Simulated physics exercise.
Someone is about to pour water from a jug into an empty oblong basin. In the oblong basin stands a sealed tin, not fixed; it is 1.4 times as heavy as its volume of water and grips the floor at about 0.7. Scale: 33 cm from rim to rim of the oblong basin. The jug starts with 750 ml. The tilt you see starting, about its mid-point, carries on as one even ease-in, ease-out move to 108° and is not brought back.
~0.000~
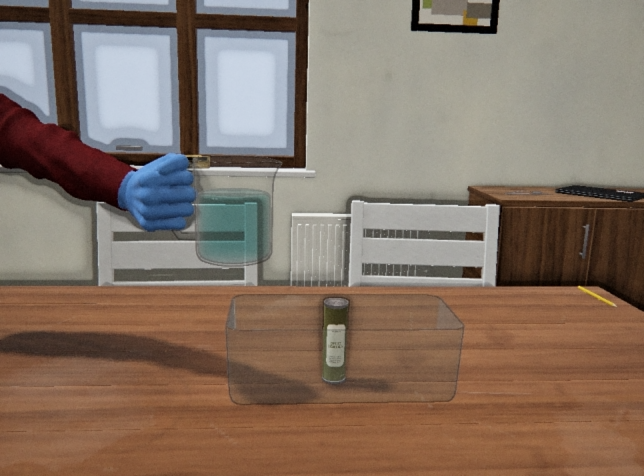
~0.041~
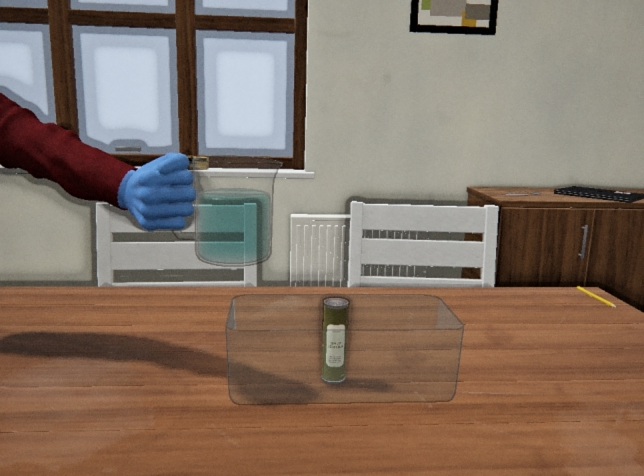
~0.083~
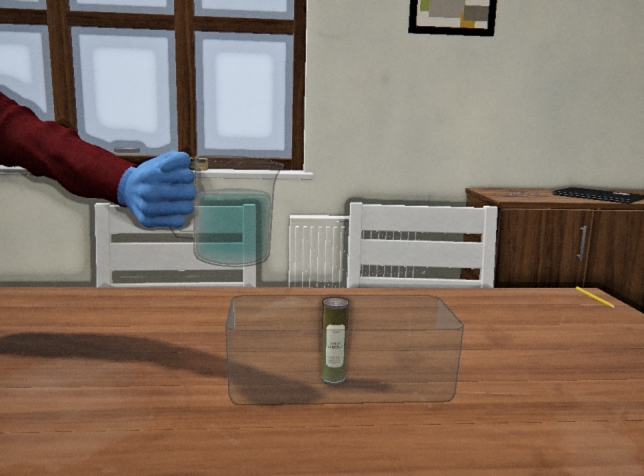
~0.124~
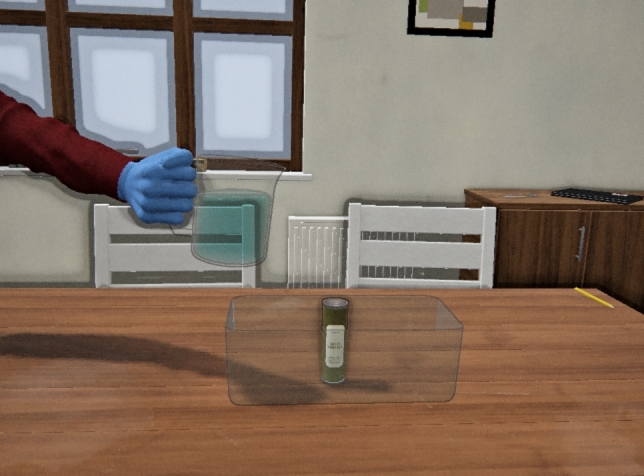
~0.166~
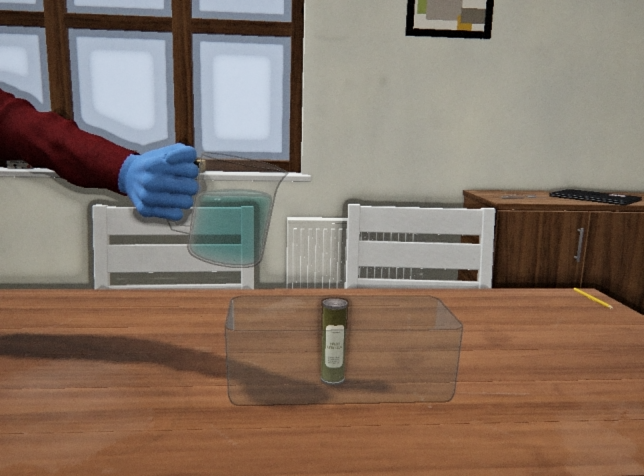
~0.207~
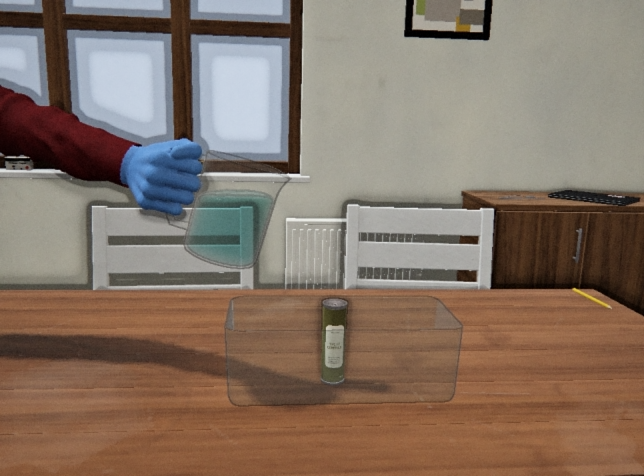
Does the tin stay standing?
The tin goes over.
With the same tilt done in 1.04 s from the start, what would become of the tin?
The tin topples.
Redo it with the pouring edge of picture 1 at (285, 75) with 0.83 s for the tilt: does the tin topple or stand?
Then it remains upright.
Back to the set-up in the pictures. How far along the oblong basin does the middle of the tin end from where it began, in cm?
Some 8.5 cm.
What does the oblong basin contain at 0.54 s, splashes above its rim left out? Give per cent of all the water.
Some 0 per cent.
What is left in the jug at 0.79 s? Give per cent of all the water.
Some 32 per cent.
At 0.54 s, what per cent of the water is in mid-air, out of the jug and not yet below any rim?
Some 12 per cent.
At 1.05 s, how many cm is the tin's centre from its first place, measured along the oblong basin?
About 6 cm.
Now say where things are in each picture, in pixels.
The first frame shows tilt 0°; pouring edge (282, 162); surface from (197, 193) to (271, 194); the oblong basin's rim runs from (230, 312) to (451, 312); the tin's top is at (336, 306).
The second frame shows tilt 1°; pouring edge (282, 162); surface from (197, 193) to (271, 194).
The third frame shows tilt 3°; pouring edge (284, 164); surface from (197, 193) to (271, 194).
The fourth frame shows tilt 6°; pouring edge (286, 167); surface from (198, 194) to (272, 195).
The fifth frame shows tilt 10°; pouring edge (288, 172); surface from (198, 194) to (273, 195).
The sixth frame shows tilt 16°; pouring edge (291, 177); surface from (197, 196) to (274, 196).
Then, 0.54 s in, the tilt is 79° and 89 per cent is still to pour; the tin stands where it began.
Then, 0.79 s in, the tilt is 107° and 31 per cent is still to pour; the tin stands where it began.
Then, 1.05 s in, the tilt is 108° and 4 per cent is still to pour; the tin leans 60°.
Then, 1.33 s in, the tilt is 108° and 0 per cent is still to pour; the tin lies on its side.
Finally, the tin lies on its side.
